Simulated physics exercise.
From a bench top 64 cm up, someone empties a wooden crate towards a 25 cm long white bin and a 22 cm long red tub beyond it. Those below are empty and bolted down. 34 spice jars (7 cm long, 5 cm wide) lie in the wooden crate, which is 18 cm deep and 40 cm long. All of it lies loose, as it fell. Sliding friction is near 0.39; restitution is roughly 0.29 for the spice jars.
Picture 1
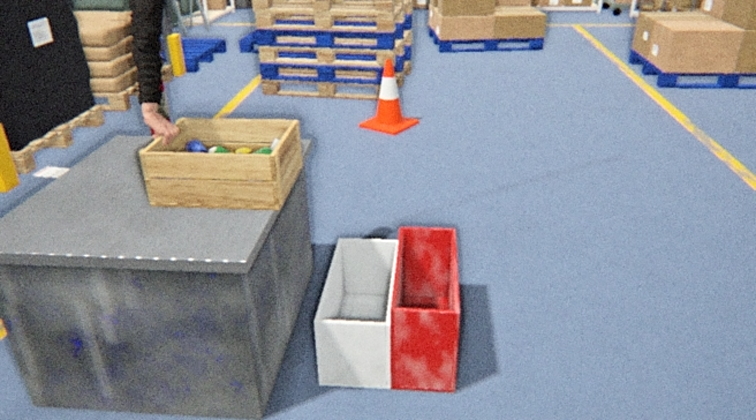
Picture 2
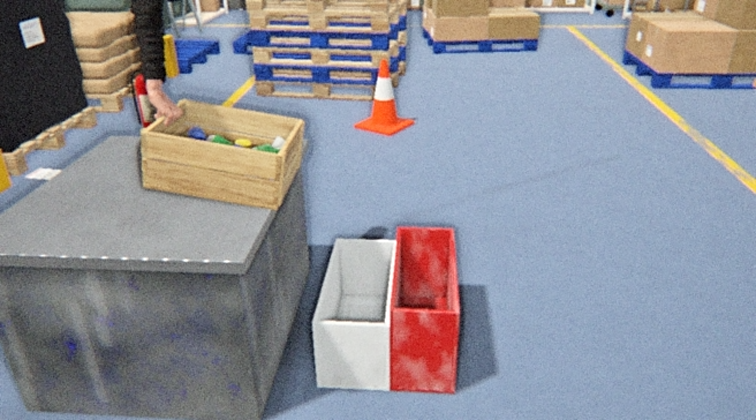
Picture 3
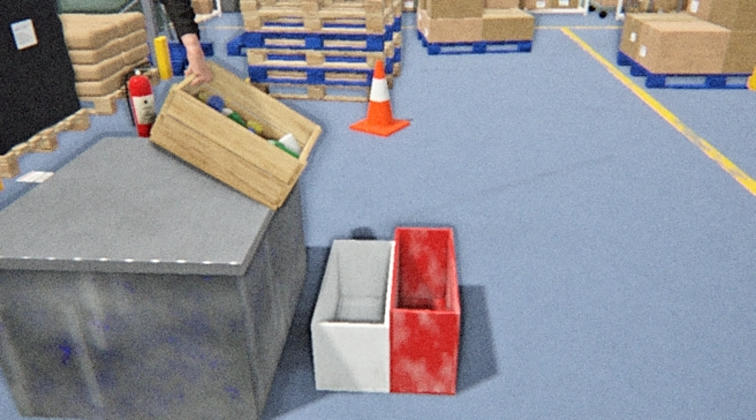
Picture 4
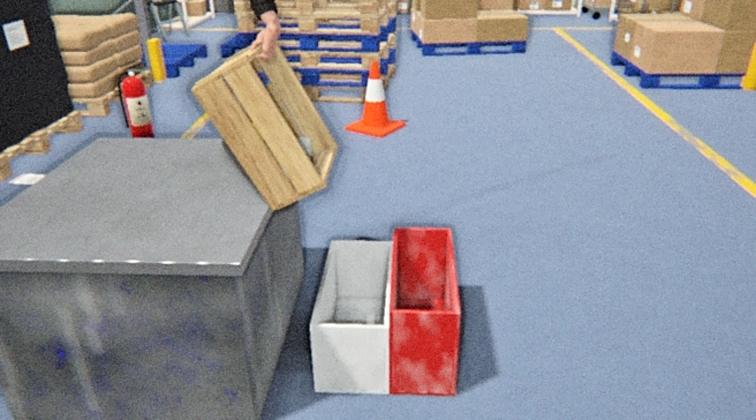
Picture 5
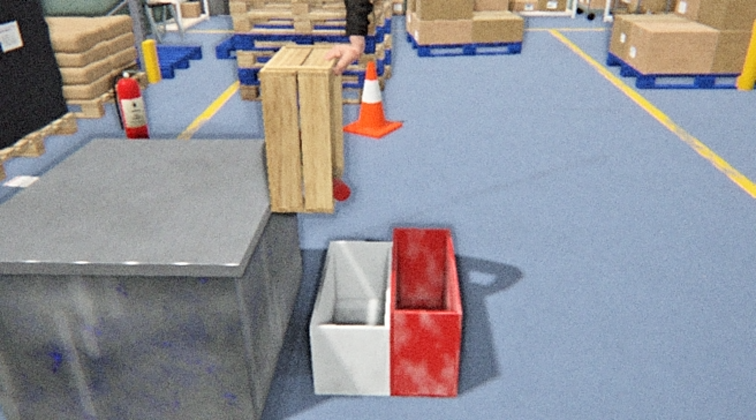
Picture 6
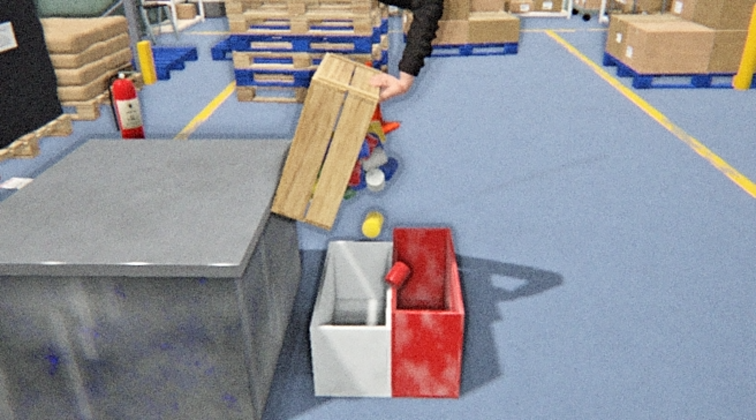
A hand tilting a wooden crate on a bench top past upright, small colourful items tumbling out above white and red bins.
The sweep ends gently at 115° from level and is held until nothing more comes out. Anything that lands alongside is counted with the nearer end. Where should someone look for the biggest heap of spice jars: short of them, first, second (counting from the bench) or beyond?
It is the red tub, the second one.
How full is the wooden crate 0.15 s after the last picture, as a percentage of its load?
Some 30 per cent.
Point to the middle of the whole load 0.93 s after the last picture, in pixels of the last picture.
Near (407, 334).
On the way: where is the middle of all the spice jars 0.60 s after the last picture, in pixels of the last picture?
Around (409, 334).
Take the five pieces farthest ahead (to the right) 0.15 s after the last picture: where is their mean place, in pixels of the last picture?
At about (443, 264).
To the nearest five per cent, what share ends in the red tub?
Some 60 per cent of them.
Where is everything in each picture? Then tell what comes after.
In the first frame (places track the rim corner closest to us here; the camera moves round a little), wooden crate (270, 155); red tub (455, 312); tipped 0°; all still inside.
Wooden crate (277, 155); tipped 9°, in the second frame.
Wooden crate (300, 162); tipped 33°, in the third frame.
Wooden crate (323, 182); tipped 63°, in the fourth frame.
Wooden crate (333, 208); tipped 91°, in the fifth frame.
Wooden crate (332, 226); red tub (459, 313); tipped 111°; 10 out, the lowest jar at (398, 275), in the sixth frame.
Then, 0.15 s after the last picture, tilt 115°; 11 still in the wooden crate, 8 in the red tub and 15 in the air.
Then, 0.33 s after the last picture, tilt 115°; 4 still in the wooden crate, 4 in the white bin, 17 in the red tub, 1 on the ground beyond the red tub and 8 in the air.
Then, 0.60 s after the last picture, tilt 115°; 10 in the white bin, 20 in the red tub, 1 on the ground beyond the red tub and 3 in the air.
When it is over (0.93 s after the last picture), 13 in the white bin, 20 in the red tub and 1 on the ground beyond the red tub.
